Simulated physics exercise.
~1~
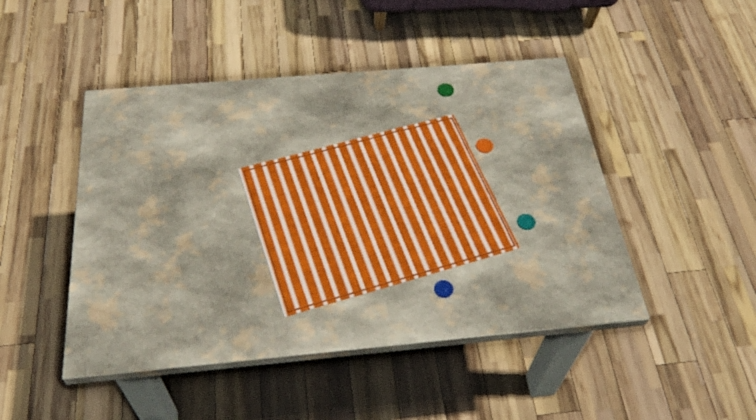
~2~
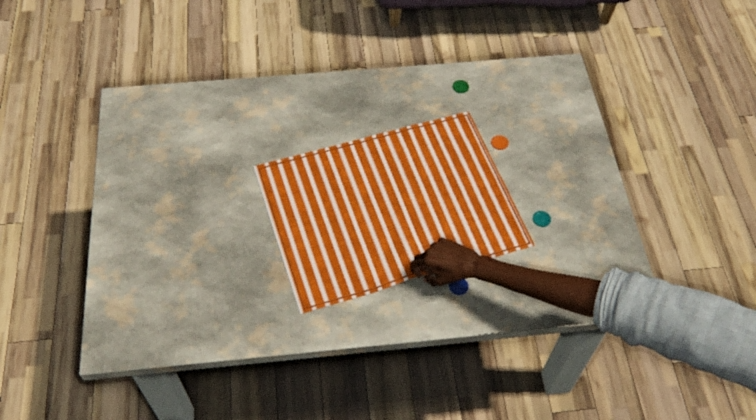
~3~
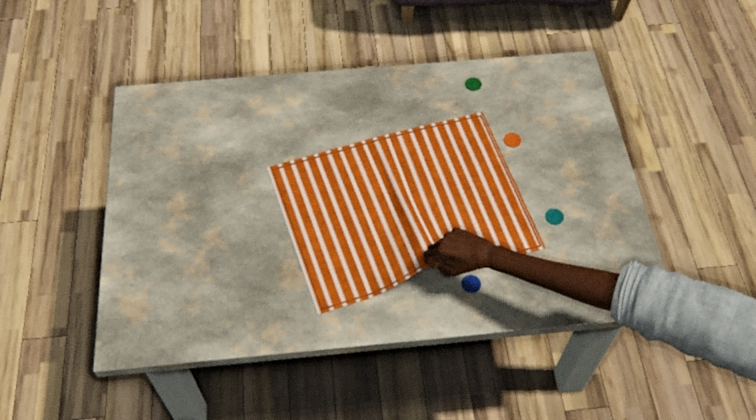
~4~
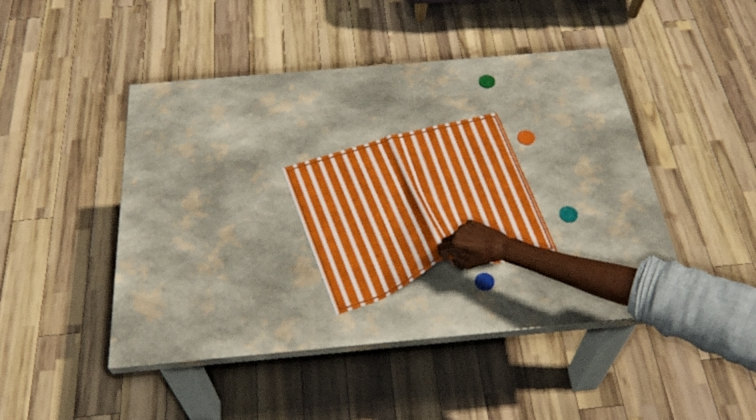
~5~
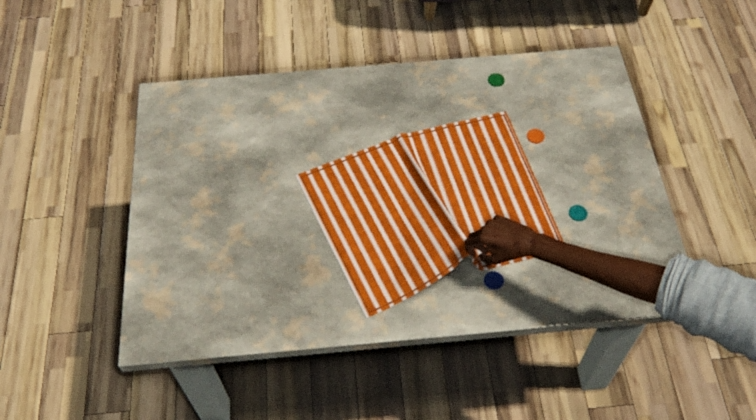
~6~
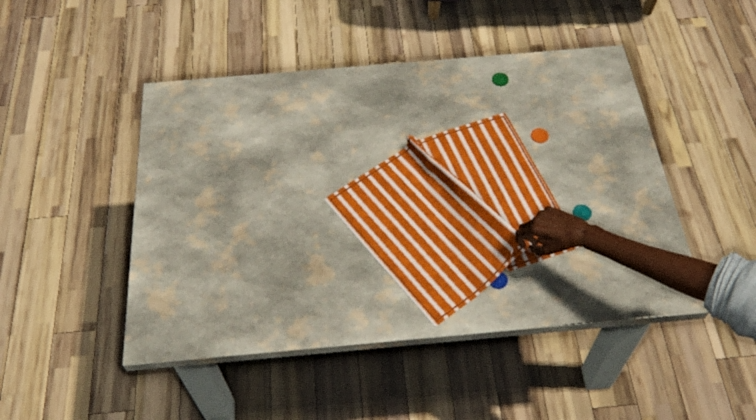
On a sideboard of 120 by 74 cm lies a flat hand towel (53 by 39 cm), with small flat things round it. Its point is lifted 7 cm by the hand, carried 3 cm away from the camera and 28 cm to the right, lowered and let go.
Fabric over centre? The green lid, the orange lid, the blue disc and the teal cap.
Result: The green lid can be seen from above, the orange lid can be seen from above, the blue disc can't be seen from above, the teal cap can't be seen from above.
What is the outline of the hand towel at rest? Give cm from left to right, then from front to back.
Roughly 52 cm wide by 54 cm deep.
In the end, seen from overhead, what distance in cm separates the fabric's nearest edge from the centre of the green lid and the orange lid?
Roughly 13 cm, then 5 cm.
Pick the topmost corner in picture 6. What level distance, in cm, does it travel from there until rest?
4 cm.
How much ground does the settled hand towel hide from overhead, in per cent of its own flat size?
At rest it covers about 70 % of its flat area.
Next, 70 % of it is down, spanning 52 by 54 cm, above teal cap, blue disc.
Then, 70 % of it is down, spanning 52 by 54 cm, above teal cap, blue disc.
After that, 70 % of it is down, spanning 52 by 54 cm, above teal cap, blue disc.
Later, 75 % of it is down, spanning 52 by 54 cm, above teal cap, blue disc.
At the end, 75 % of it is down, spanning 52 by 54 cm, above teal cap, blue disc.
